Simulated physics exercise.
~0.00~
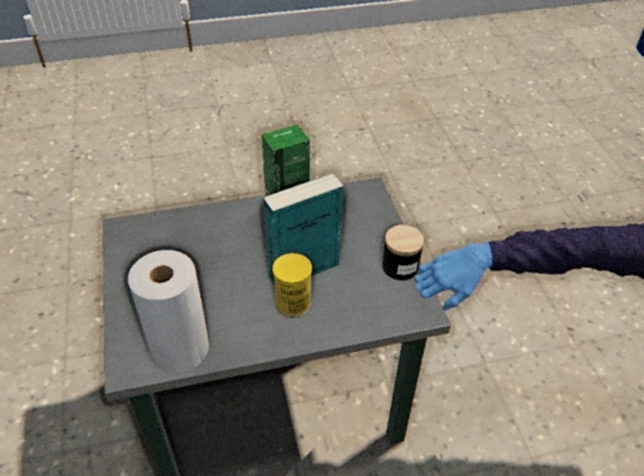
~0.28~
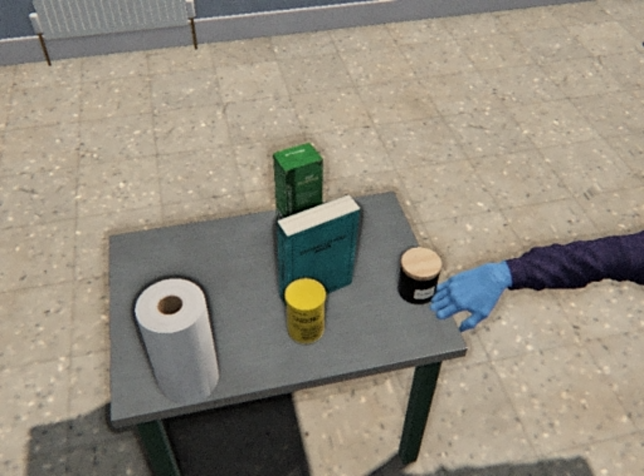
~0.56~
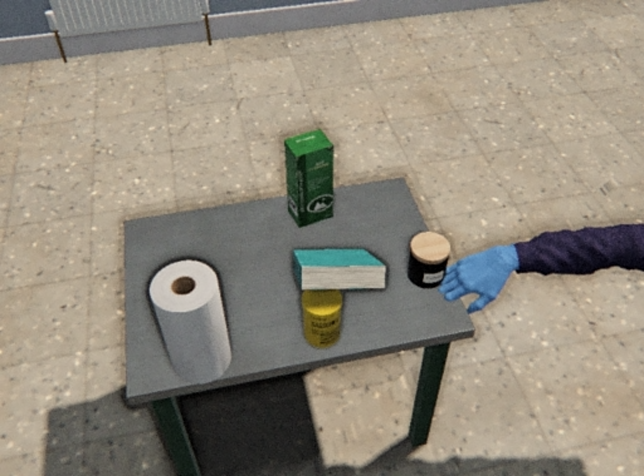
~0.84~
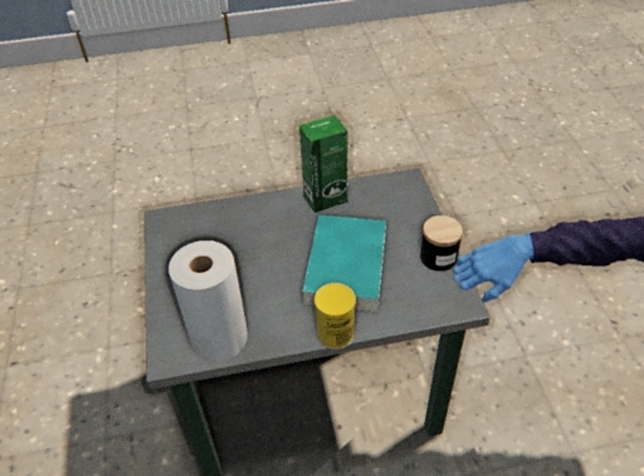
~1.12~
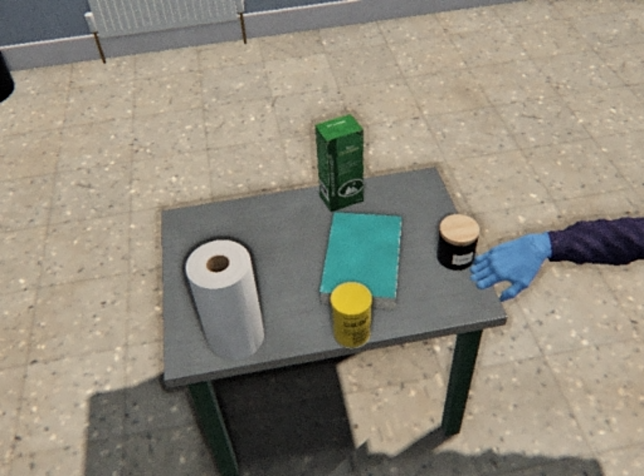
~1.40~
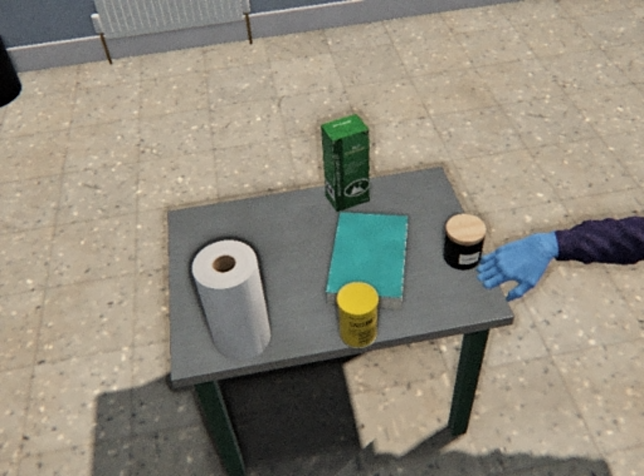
A gloved hand stays beside a table as the turquoise book topples and lies flat.
